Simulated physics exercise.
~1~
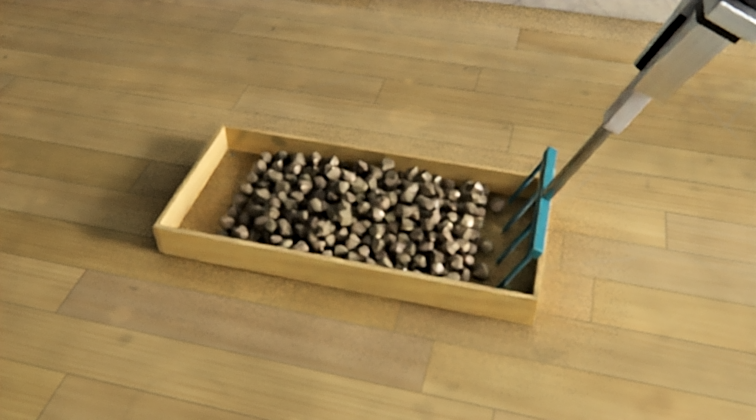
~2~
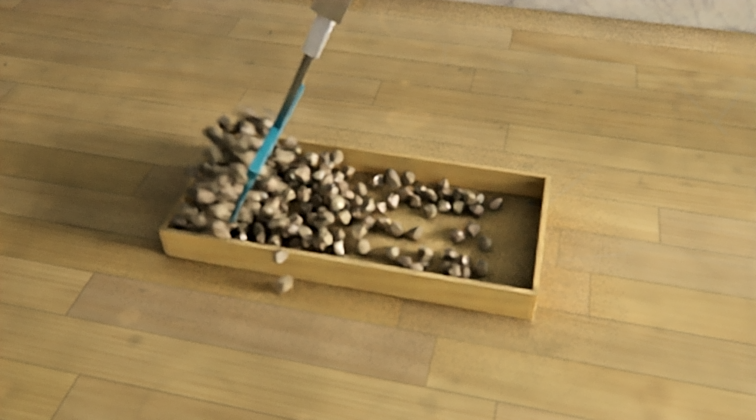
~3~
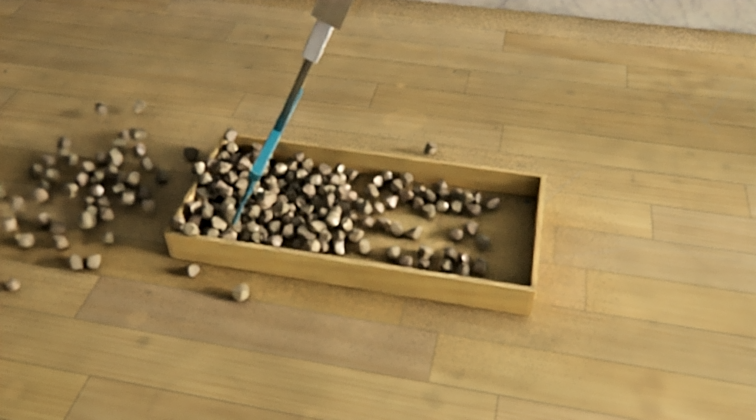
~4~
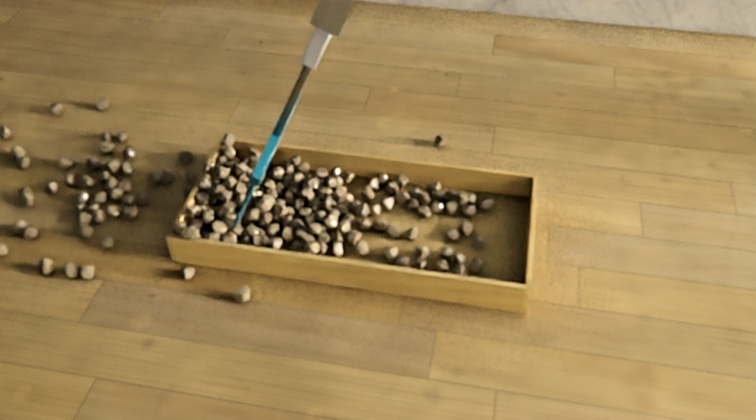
At the start, a shallow wooden tray full of small brown and grey pebbles sits on a plank floor, with a blue comb held by a robot arm at its right end. The comb sweeps left through the tray, pushing the pebbles into a heap against the left end. Many pebbles surge up and spill over that end, while a few drop past the long sides. The comb stops near the left end as the spilled pebbles scatter across the floor. Finally, most remain in the tray, crowded toward the left, with many lying loose outside it.
